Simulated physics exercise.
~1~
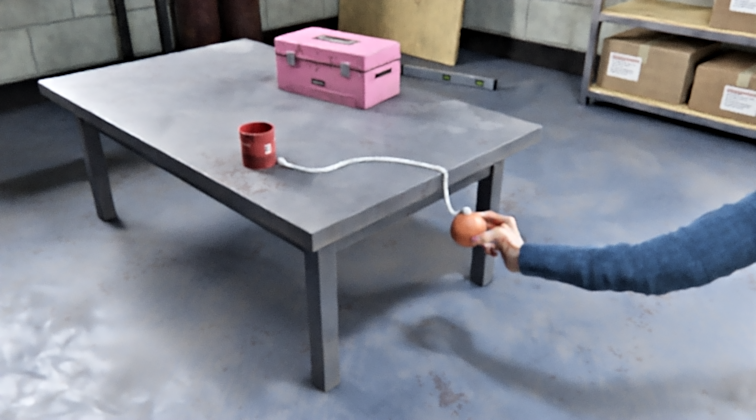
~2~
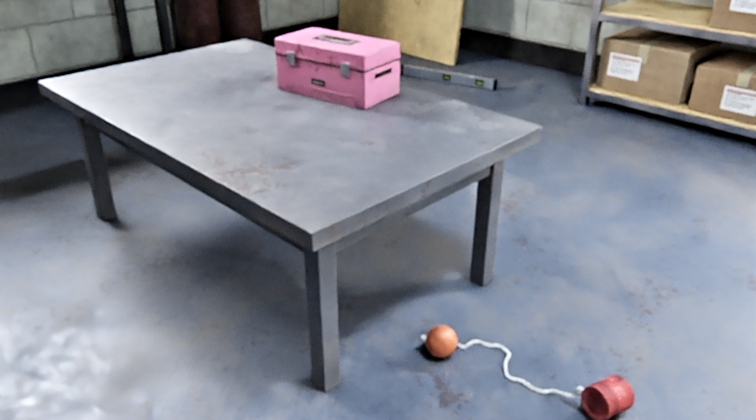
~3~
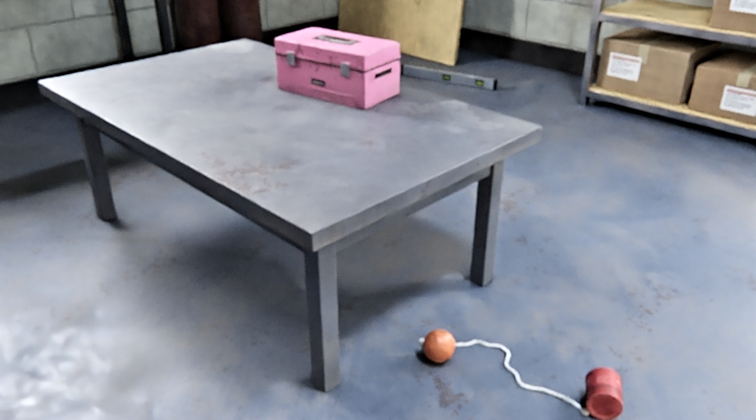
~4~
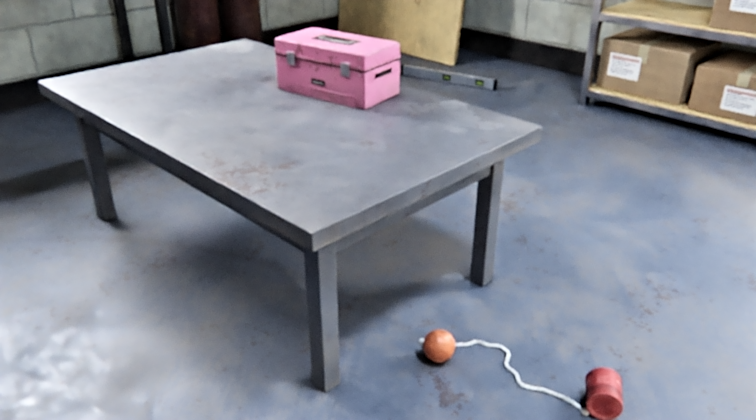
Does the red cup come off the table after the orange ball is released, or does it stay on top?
The red cup comes off the table and ends up on the floor, as does the orange ball.
